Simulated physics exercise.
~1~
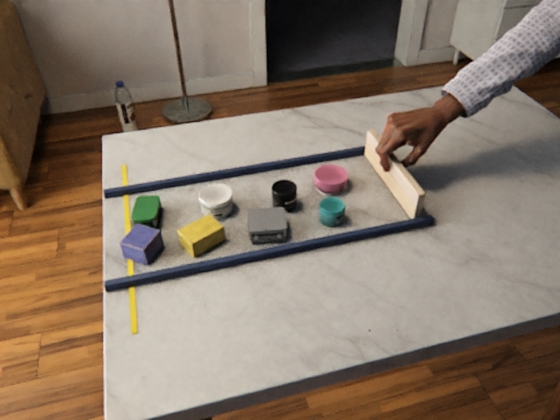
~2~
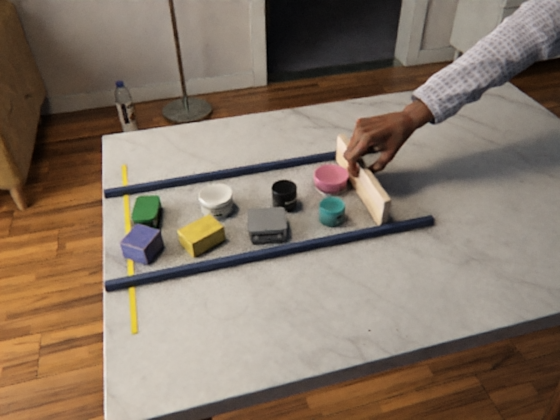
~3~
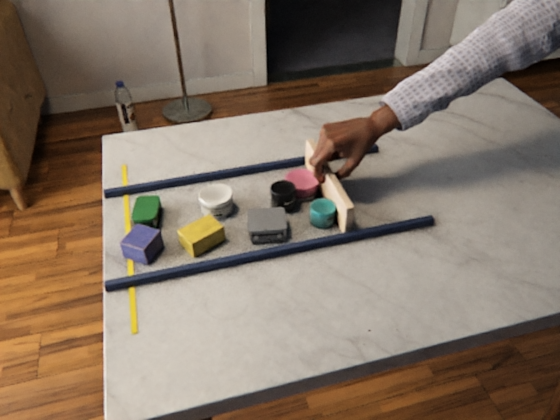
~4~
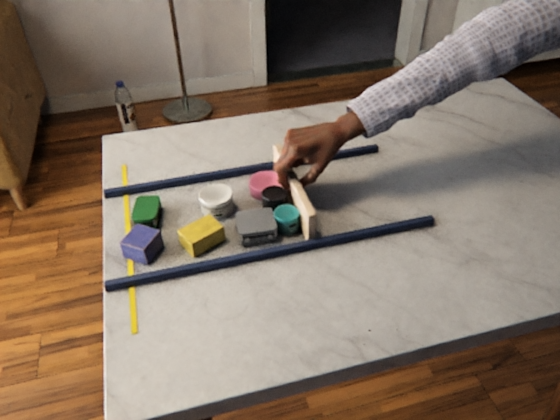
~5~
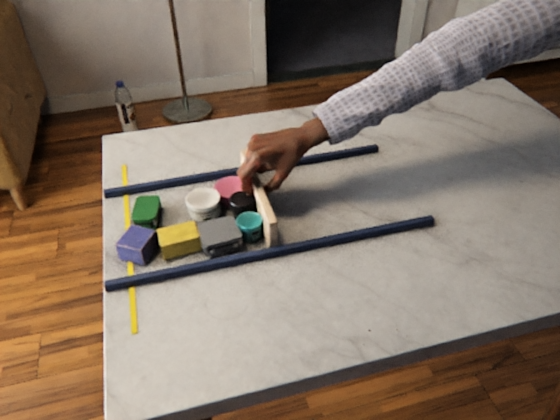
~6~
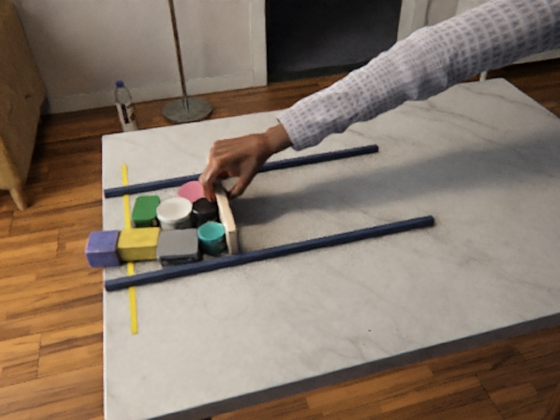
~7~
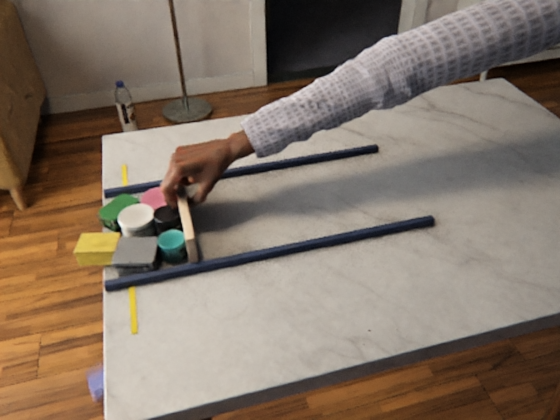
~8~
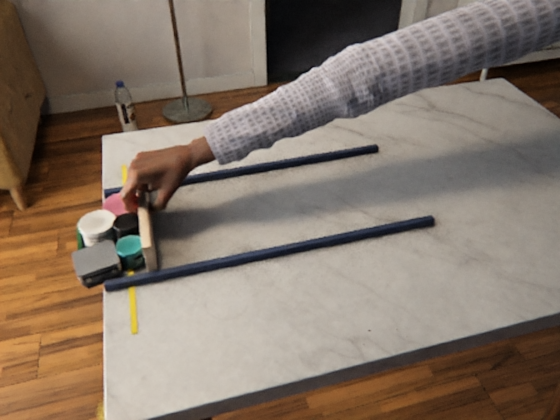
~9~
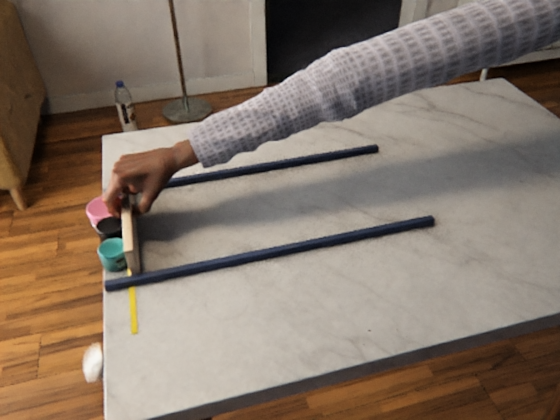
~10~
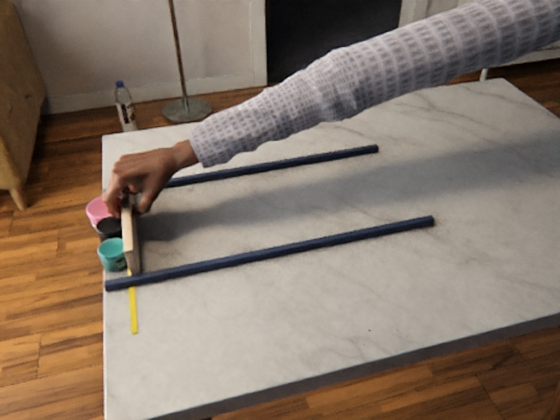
On a marble-topped table in a room with a wooden floor, a hand holds a pale board upright between two dark blue rails, to the right of some small blocks, cases and pots. The hand slides the board left, gathering the pink, black and teal pots, then the grey case, into a tight cluster. The pack pushes the blue block over the left edge, and it drops. The yellow block, green case, grey case and white pot follow. The board stops at the yellow tape, with the pink, black and teal pots still perched at the edge.
